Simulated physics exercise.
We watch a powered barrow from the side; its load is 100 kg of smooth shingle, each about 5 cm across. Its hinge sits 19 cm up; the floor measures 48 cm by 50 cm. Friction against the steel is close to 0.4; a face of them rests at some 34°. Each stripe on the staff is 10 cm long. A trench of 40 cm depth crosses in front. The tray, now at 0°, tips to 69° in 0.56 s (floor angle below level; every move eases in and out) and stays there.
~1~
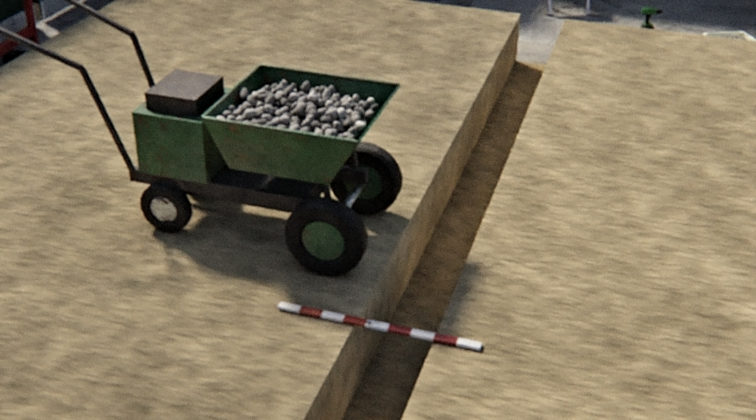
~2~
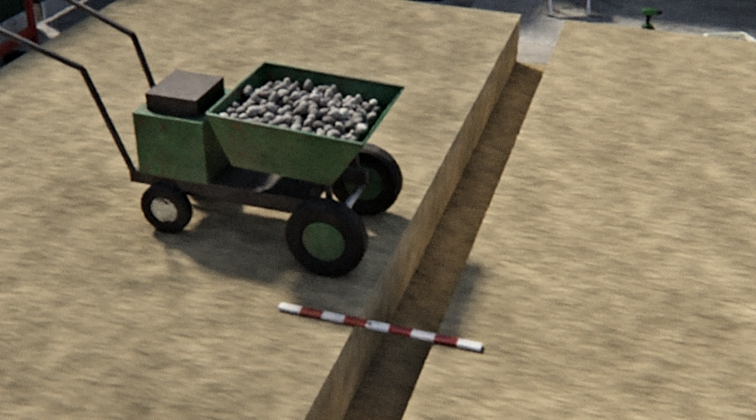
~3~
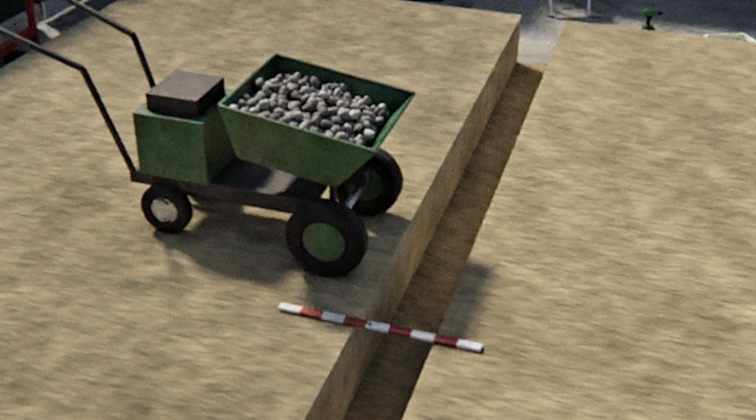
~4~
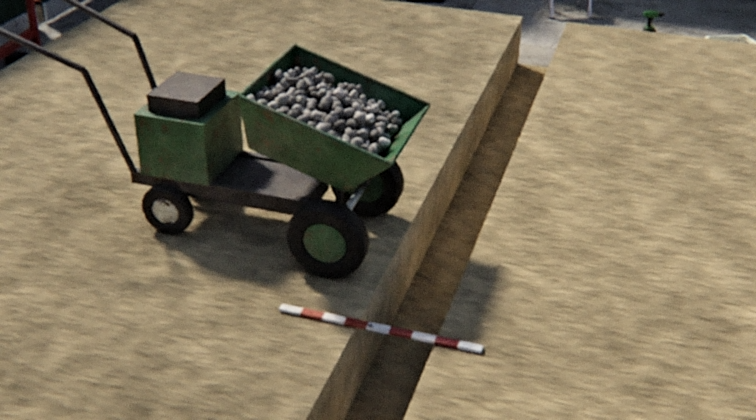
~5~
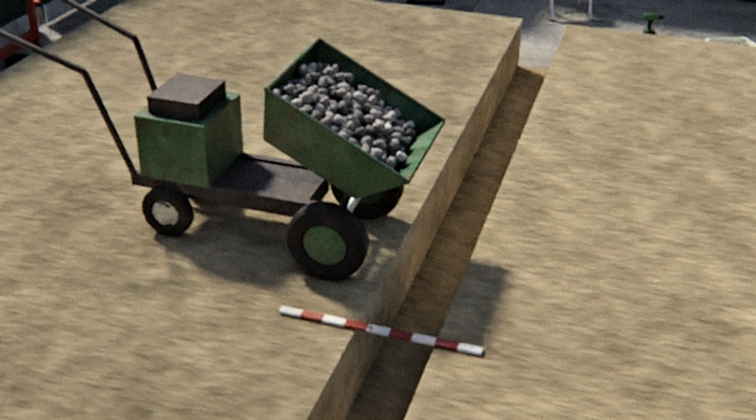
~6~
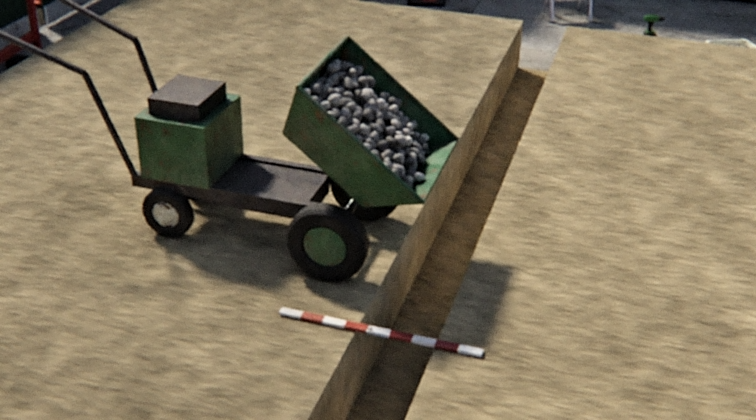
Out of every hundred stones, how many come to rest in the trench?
Close to 19 in a hundred.
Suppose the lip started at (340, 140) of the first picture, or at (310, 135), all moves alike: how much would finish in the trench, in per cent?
Near 30 per cent from the first place, 55 from the second.
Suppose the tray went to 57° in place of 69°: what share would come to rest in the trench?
Then about 10 per cent.
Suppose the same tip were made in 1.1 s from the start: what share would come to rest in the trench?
In that case some 30 per cent.
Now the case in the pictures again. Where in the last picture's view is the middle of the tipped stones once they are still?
Around (525, 275).
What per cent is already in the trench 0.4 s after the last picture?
Some 0 per cent.
Then, 0.1 s after the last picture the floor is at 58°, 100 % in the tray; the foremost stones are at (439, 215).
Then, 0.4 s after the last picture the floor is at 69°, 68 % in the tray, 1 % in the trench, 31 % past the trench; the foremost stones are at (530, 289).
Then, 0.7 s after the last picture the floor is at 69°, 20 % in the tray, 1 % in the trench, 80 % past the trench; the foremost stones are at (725, 310).
Then, 2.7 s after the last picture the floor is at 69°, 0 % in the tray, 19 % in the trench, 81 % past the trench; the foremost stones are past the picture's edge.
